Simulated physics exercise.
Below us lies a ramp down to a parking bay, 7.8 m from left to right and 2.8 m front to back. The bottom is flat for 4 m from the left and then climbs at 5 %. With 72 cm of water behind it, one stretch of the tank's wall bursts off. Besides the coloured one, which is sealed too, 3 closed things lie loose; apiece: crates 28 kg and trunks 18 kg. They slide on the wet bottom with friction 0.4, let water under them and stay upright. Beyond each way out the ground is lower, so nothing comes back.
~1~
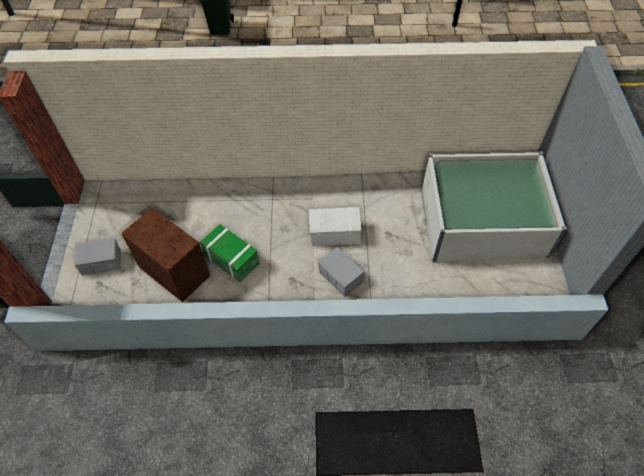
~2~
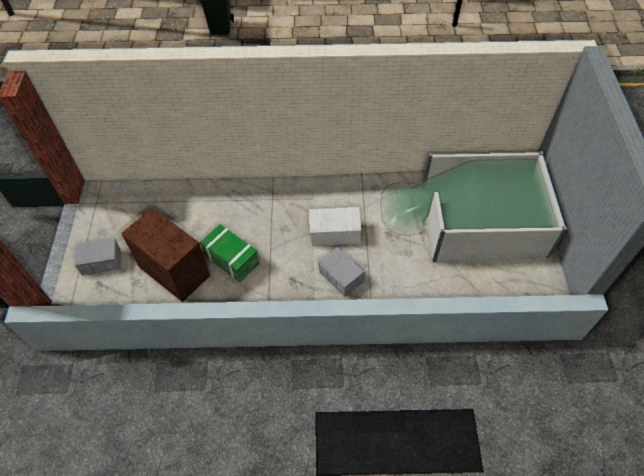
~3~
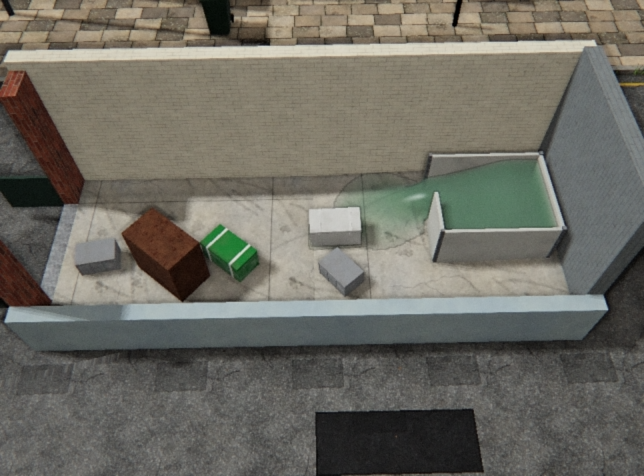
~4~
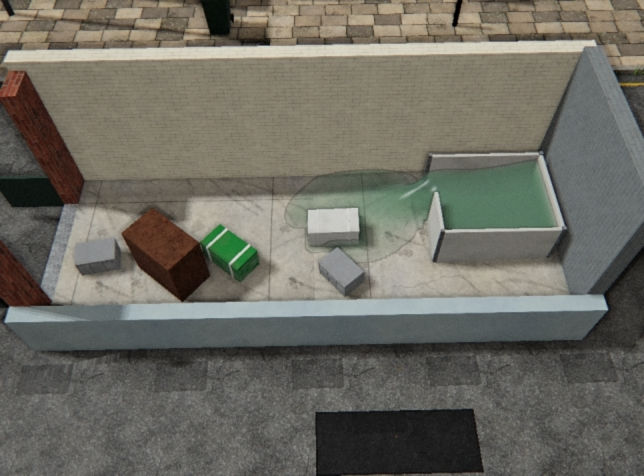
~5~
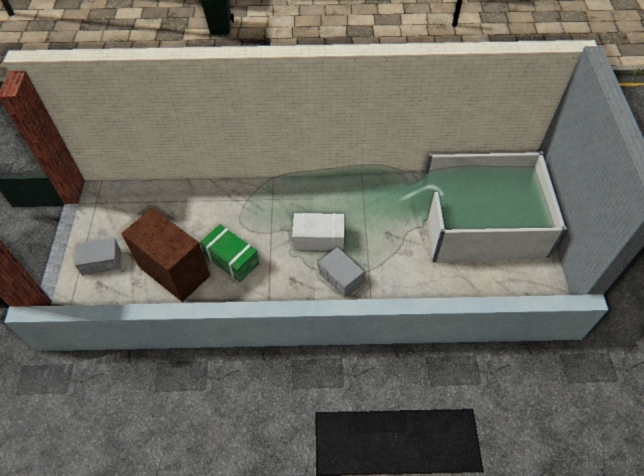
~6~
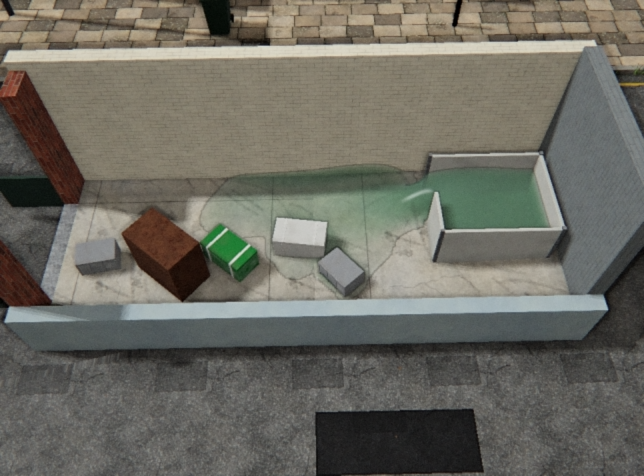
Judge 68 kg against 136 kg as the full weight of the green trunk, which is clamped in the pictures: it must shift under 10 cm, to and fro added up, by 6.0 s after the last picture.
Verdict: Only the larger load is enough.
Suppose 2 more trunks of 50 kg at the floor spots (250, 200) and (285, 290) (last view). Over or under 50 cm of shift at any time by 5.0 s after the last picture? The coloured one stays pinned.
In turn: More, under.
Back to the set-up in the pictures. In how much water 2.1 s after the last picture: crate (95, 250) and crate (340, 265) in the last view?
About 3 and 3 cm.
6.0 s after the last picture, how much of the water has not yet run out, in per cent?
Some 56 per cent remains.
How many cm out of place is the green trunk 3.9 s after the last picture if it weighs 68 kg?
About 20 cm.
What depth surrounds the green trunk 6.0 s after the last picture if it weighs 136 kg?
Roughly 5 cm.
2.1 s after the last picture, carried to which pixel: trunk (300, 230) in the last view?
Around (271, 255).
Then, 0.4 s after the last picture the green trunk would be 1 cm from its start with 68 kg and 0 cm from its start with 136 kg; 2 cm of water round it then.
Then, 2.1 s after the last picture the green trunk would be 19 cm from its start with 68 kg and 1 cm from its start with 136 kg; 7 cm of water round it then.
Then, 3.9 s after the last picture the green trunk would be 19 cm from its start with 68 kg and 1 cm from its start with 136 kg; 7 cm of water round it then.
Then, 6.0 s after the last picture the green trunk would be 19 cm from its start with 68 kg and 1 cm from its start with 136 kg; 5 cm of water round it then.
